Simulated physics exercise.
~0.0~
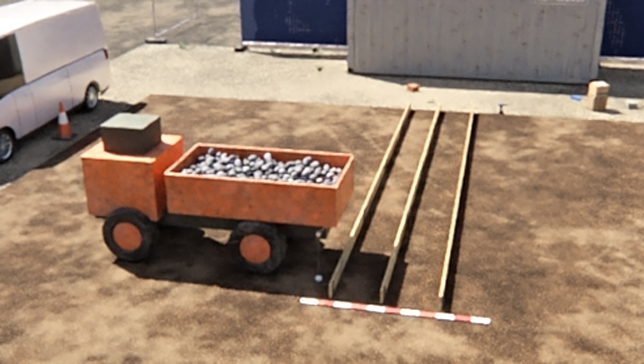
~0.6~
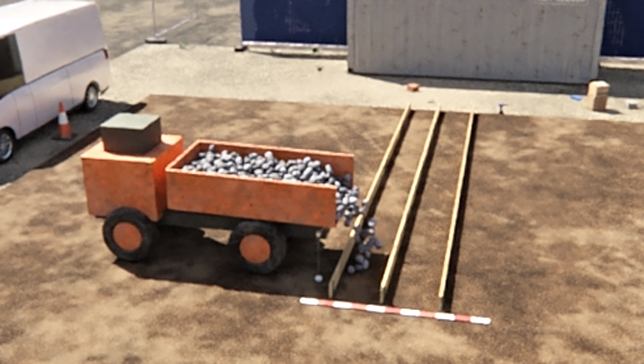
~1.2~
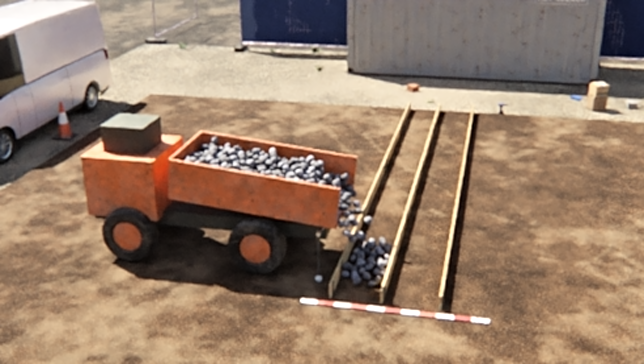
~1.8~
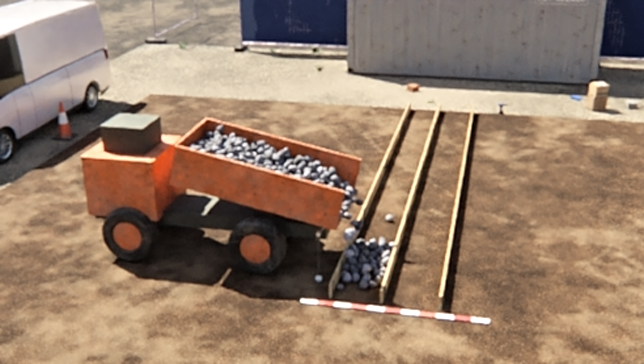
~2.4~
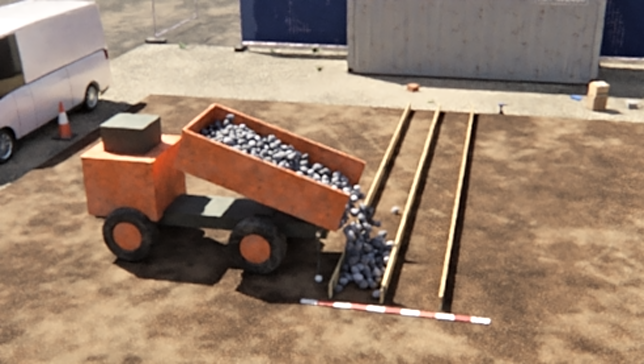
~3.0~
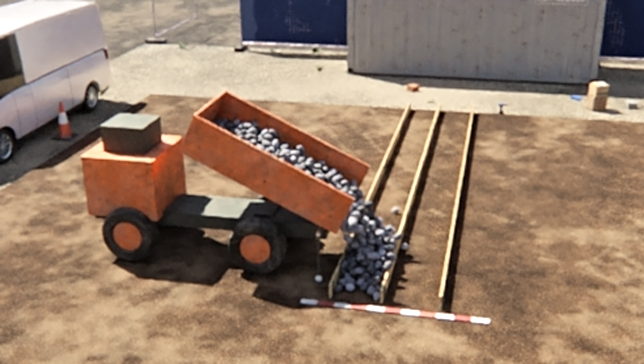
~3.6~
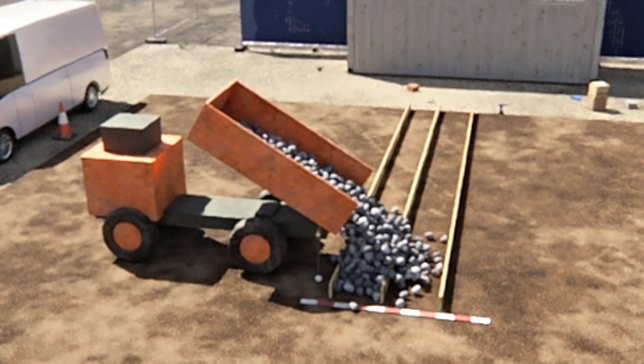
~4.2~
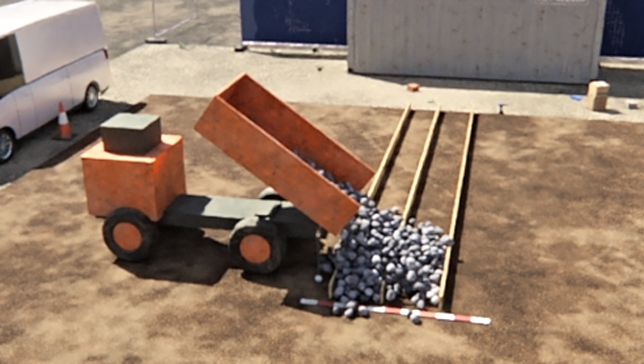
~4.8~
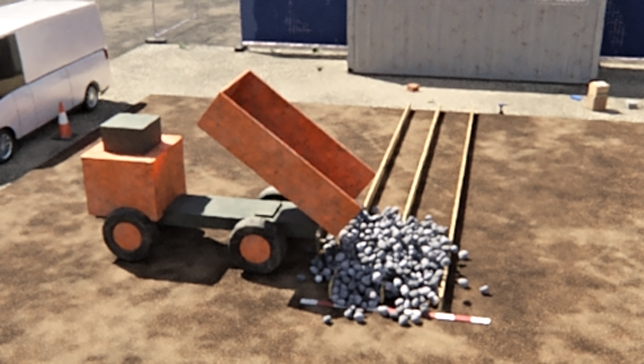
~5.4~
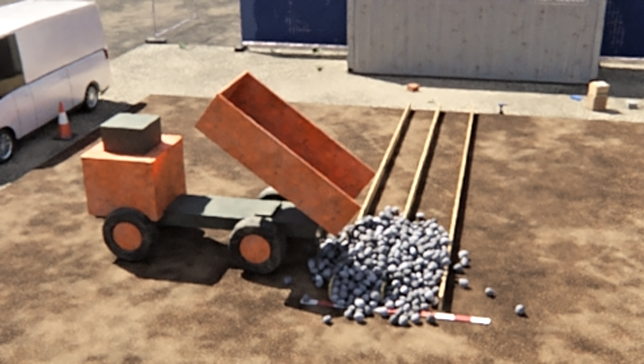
An orange dump truck loaded with grey stones stands on brown dirt, seen from above at an angle, its open rear facing right toward three long wooden boards. A white van and traffic cone are at the upper left, with a grey wall behind and a red-and-white striped staff in front. Stones begin spilling from the rear into the nearer bay as the body tilts steadily upward. The heap fills that bay, then spreads over the middle board into the farther one. The body ends steeply raised and empty, beside a broad pile covering the boards' near ends, with a few stones scattered beyond.
